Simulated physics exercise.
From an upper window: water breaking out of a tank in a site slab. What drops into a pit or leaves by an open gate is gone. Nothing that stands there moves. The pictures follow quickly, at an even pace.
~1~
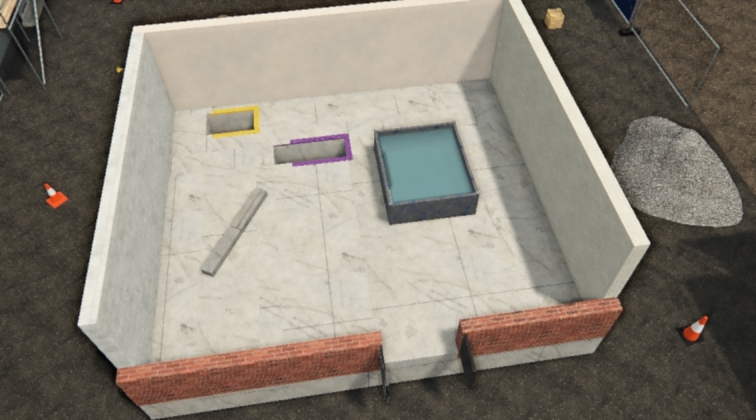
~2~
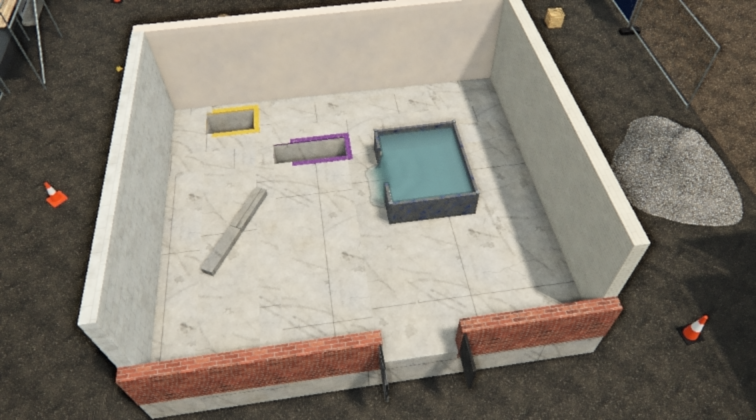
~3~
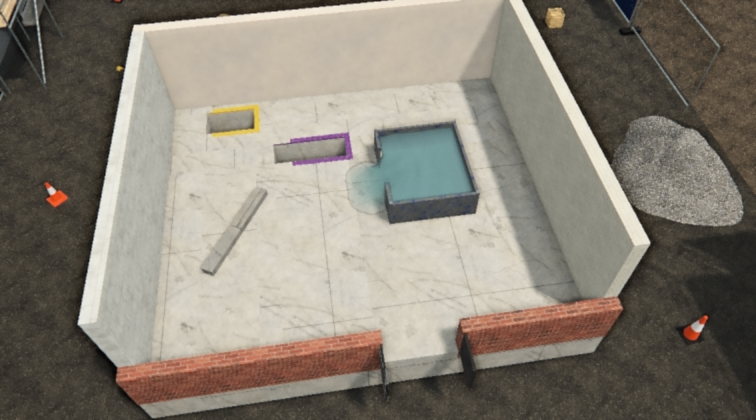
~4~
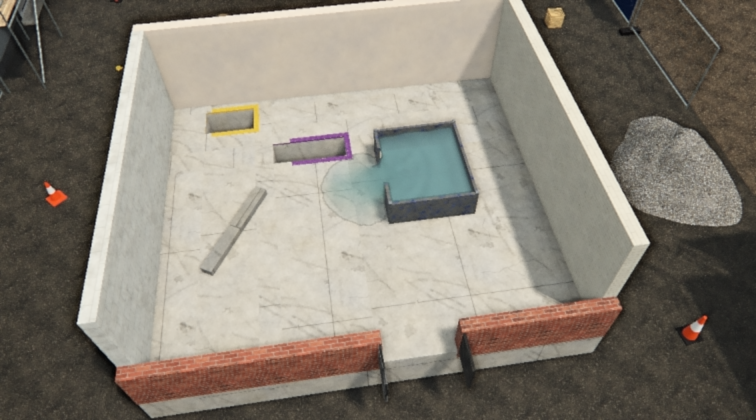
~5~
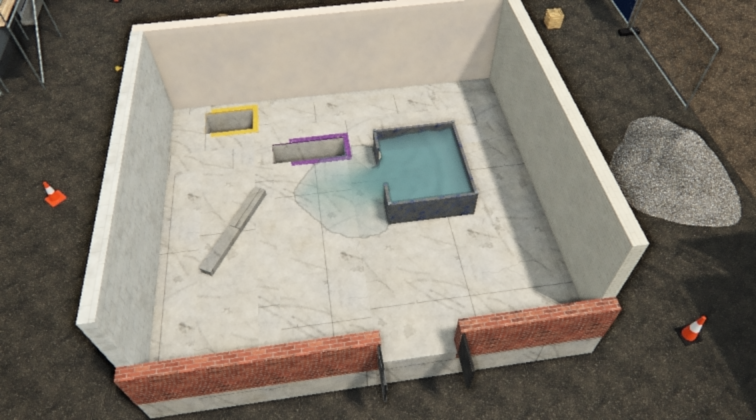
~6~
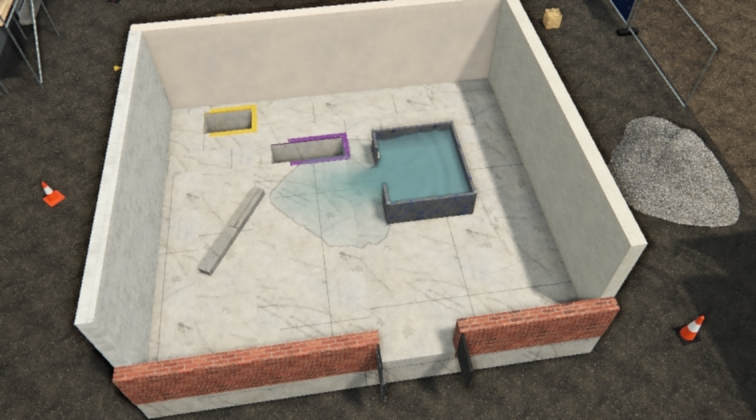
A walled concrete slab held a dark-sided tank of still, blue-green water, until a gap opened on its left side and water poured out, spreading left across the pale floor in a widening, thin puddle.
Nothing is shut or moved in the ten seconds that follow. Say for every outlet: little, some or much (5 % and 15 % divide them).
In the end: The gate takes not even 5 %; the yellow pit takes from 5 to 15 %; the purple pit takes above 15 %.
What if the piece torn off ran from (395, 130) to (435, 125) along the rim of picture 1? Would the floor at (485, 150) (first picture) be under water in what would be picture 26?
Answer: Covered.
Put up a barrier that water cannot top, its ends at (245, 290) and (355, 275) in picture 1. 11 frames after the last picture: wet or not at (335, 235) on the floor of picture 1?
Answer: Flooded.
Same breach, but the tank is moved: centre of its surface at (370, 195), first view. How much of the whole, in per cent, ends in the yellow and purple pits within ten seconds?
Roughly, in per cent: Yellow 14, purple 10.
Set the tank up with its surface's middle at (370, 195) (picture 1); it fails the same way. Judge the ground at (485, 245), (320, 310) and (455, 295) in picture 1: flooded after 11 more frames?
In turn: Not flooded, not flooded, not flooded.
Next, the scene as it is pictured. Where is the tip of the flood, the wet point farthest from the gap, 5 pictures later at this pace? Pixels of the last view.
At about (209, 174).
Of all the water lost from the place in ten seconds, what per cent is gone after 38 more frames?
Near 65 in a hundred.
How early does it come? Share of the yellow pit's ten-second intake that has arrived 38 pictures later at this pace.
I make it 40 per cent.
A moment on, water covers 15 % of the floor; the gate 0 %, the yellow pit 0 %, the purple pit 3 %.
Next, water covers 25 % of the floor; the gate 0 %, the yellow pit 0 %, the purple pit 7 %.
Then, water covers 35 % of the floor; the gate 0 %, the yellow pit 0 %, the purple pit 11 %.
Later, water covers 45 % of the floor; the gate 0 %, the yellow pit 5 %, the purple pit 15 %.
In the end, water covers 65 % of the floor; the gate 1 %, the yellow pit 11 %, the purple pit 19 %.
